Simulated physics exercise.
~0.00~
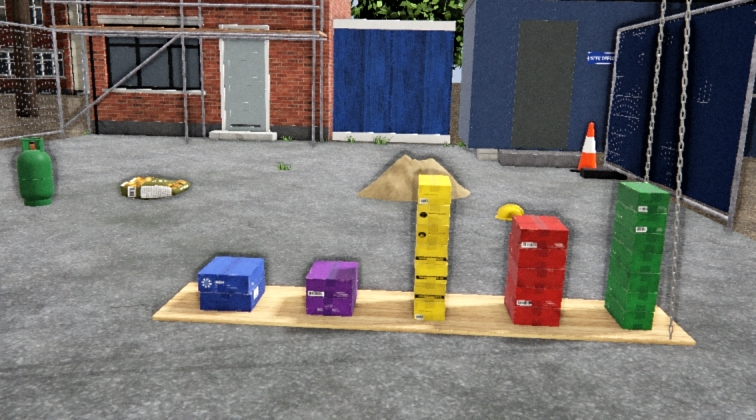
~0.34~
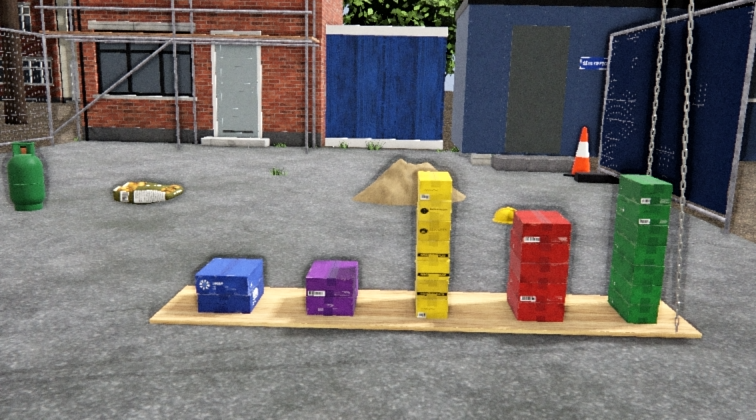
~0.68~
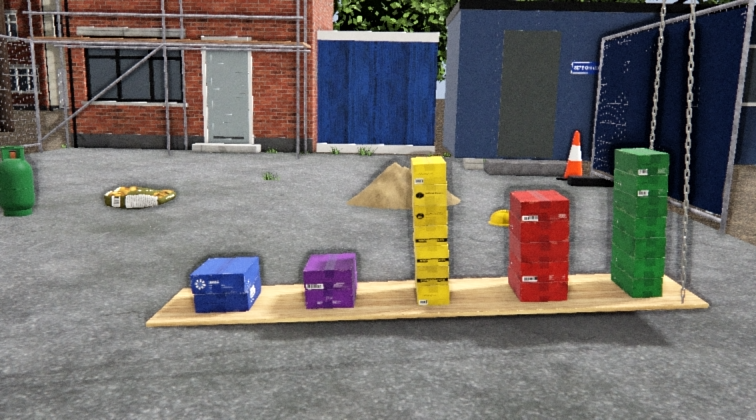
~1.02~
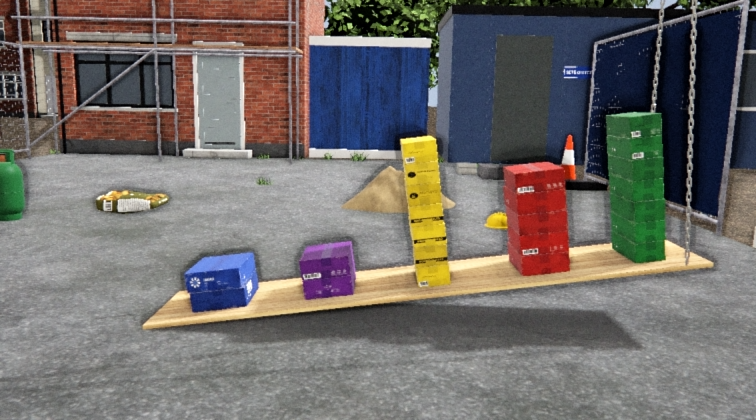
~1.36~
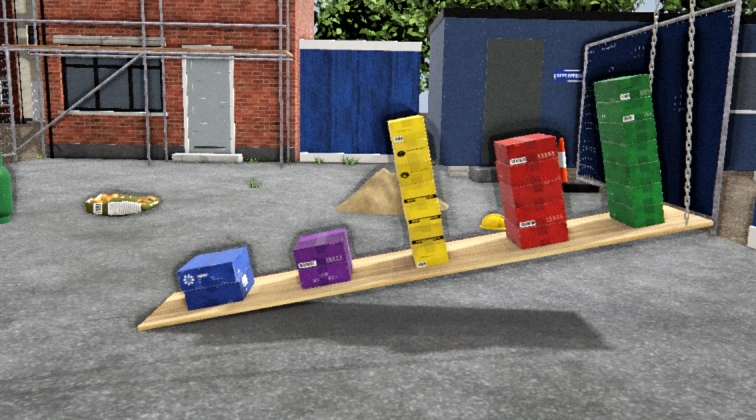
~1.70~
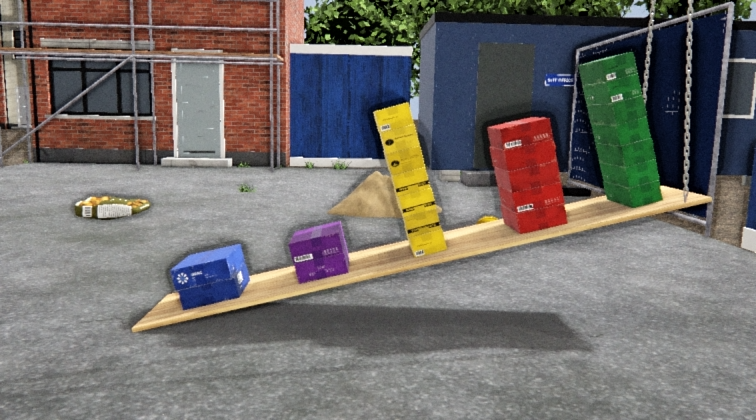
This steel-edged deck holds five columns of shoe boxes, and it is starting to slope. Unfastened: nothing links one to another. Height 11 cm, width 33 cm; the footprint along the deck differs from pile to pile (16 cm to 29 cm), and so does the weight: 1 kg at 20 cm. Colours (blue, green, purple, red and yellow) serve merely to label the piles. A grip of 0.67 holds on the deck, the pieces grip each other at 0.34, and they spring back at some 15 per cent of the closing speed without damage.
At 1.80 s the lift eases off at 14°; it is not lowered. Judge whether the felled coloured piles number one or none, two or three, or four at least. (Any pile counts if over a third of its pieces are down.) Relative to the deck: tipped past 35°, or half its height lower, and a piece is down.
It takes a minimum of four.
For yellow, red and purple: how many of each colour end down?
Yellow 7, red 4, purple 0.
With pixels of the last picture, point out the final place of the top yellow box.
Roughly (249, 266).
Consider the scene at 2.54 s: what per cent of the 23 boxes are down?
70 per cent at that moment.
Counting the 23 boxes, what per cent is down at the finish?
Close to 85 per cent of them.
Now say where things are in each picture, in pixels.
In the first picture (each place is the centre of the face we see best; the camera moves round a little; leans and shifts are taken against what carries them), middle of the deck's edge (418, 331) slope 0°; top yellow box (435, 195); top green box (654, 203); all as stacked.
In the second picture, middle of the deck's edge (421, 329) slope 1°; top yellow box (435, 191).
In the third picture, middle of the deck's edge (423, 316) slope 4°; top yellow box (430, 174).
In the fourth picture, middle of the deck's edge (424, 297) slope 8°; top yellow box (420, 152).
In the fifth picture, middle of the deck's edge (423, 277) slope 12°; top yellow box (408, 130).
In the sixth picture, middle of the deck's edge (422, 265) slope 14°; top green box (620, 67) moved 38 mm; top yellow box (394, 118) moved 34 mm; 11 have shifted.
By 2.14 s, slope 14°; 2 of the 23 boxes down; top green box tilted 31°, 7 cm lower; top yellow box tilted 30°, 53 mm lower.
By 2.54 s, slope 14°; 16 of the 23 boxes down; top yellow box upside down; top red box tilted 27°, 10 cm lower.
When it is over (3.6 s), slope 14°; 19 of the 23 boxes down; top yellow box upside down; top red box on its side. Wrecked, blue, green, red and yellow. In pixels of the last frame, middles, top yellow box near (249, 266), top red box near (364, 203).
